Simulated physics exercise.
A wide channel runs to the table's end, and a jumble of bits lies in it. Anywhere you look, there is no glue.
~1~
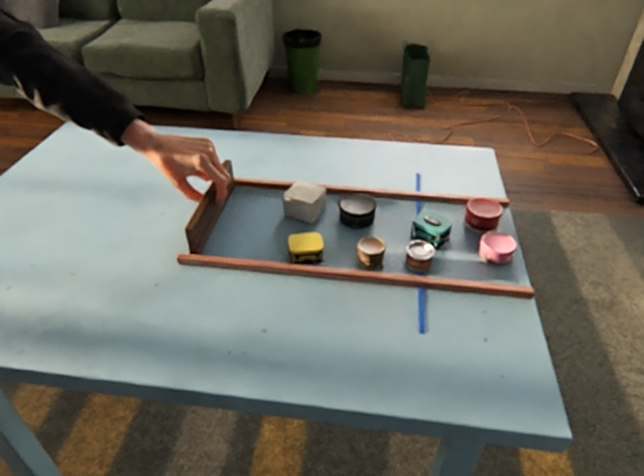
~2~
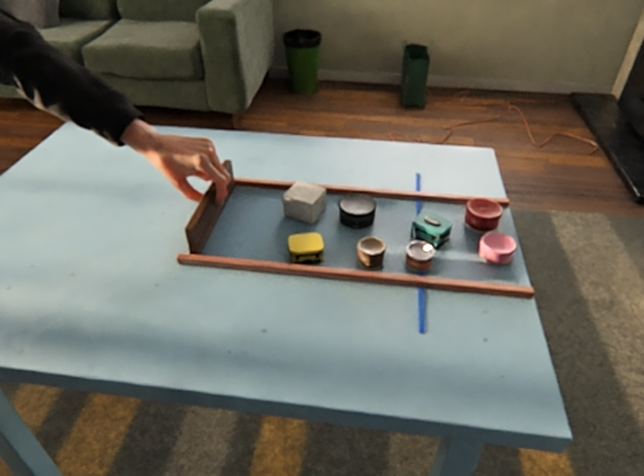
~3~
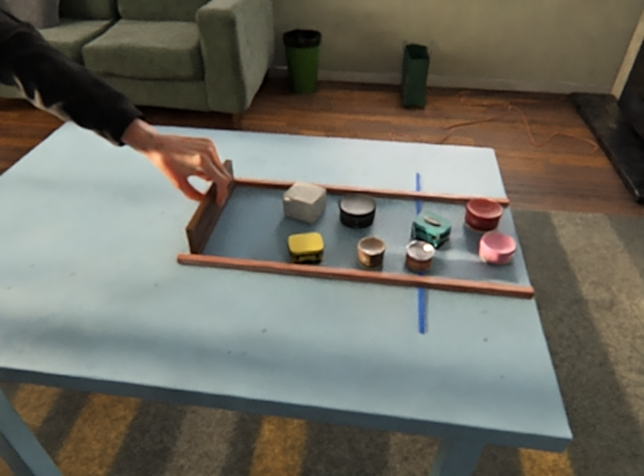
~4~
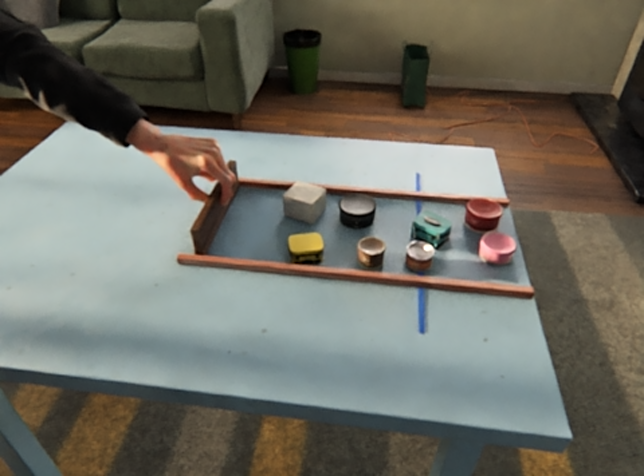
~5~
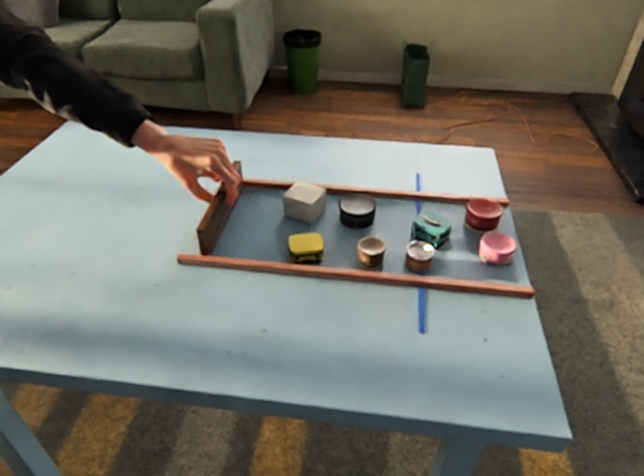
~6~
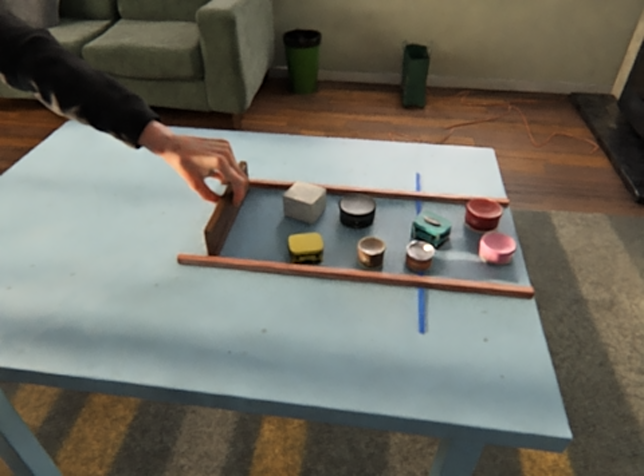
Wooden board held upright by a hand inching slightly right along a railed channel on a blue table, small objects staying still.
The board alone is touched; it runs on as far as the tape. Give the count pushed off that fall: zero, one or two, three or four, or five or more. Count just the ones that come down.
Missing: None.
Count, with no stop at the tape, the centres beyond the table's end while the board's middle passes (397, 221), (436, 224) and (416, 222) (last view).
0, 1, 0.
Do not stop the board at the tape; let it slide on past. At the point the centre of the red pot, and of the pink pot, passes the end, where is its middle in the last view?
First one: Around (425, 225). Other one: Around (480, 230).
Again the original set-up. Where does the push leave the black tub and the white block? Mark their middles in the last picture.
The black tub ends at (472, 215) and the white block at (437, 210).
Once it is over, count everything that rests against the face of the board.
The figure is 2.
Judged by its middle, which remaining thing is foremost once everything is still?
That would be the red pot.
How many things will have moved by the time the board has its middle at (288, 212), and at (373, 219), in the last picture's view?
That makes 1 at the first spot and 6 at the second.
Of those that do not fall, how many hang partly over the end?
That would be 1.
Early on, none off yet; pink pot at rest near (497, 249); red pot at rest near (483, 215); turquoise case at rest near (431, 230).
Finally, the number that fall off is zero.
